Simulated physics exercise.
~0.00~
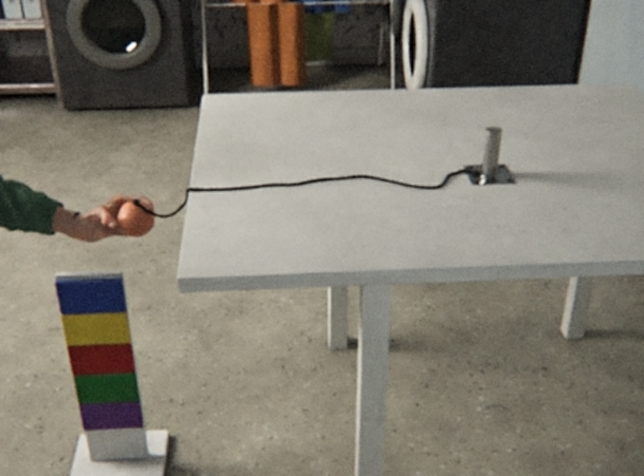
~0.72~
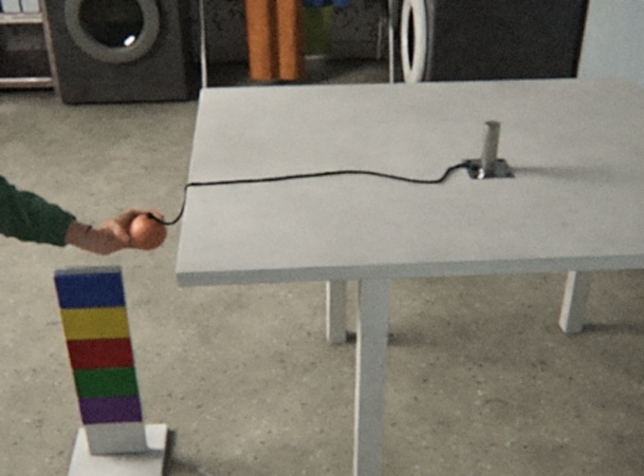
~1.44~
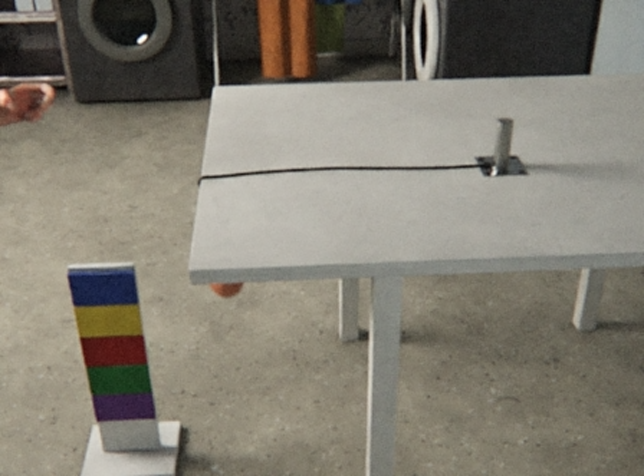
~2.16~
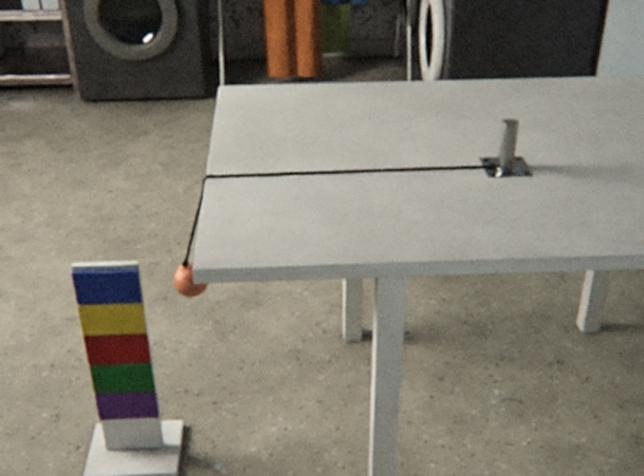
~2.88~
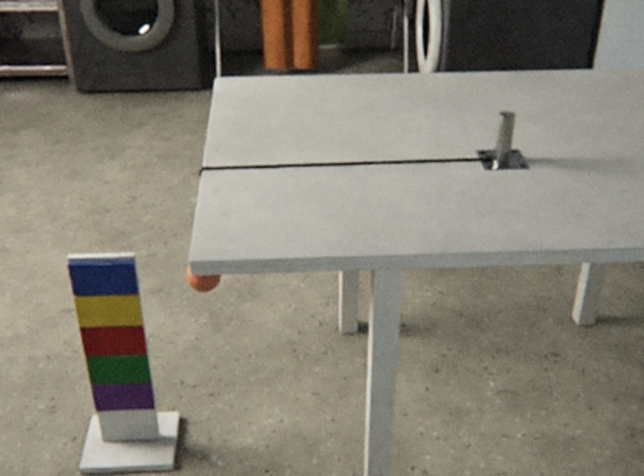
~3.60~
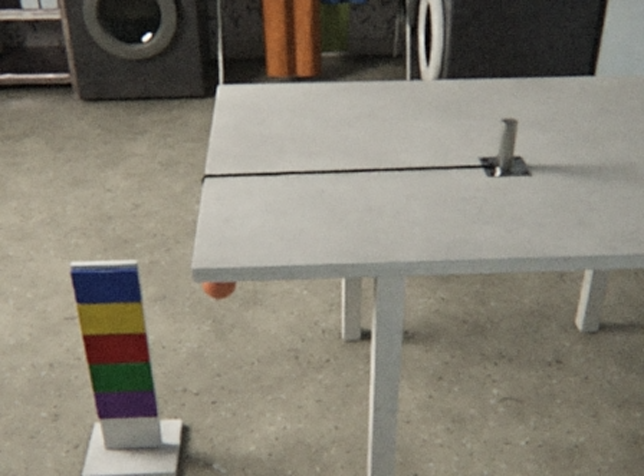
An orange tied by a dark cord to a post on a white table is held beyond the table's edge, then released by a hand that draws back. It swings beneath the edge, left and then right, ending with its centre level with the blue band.
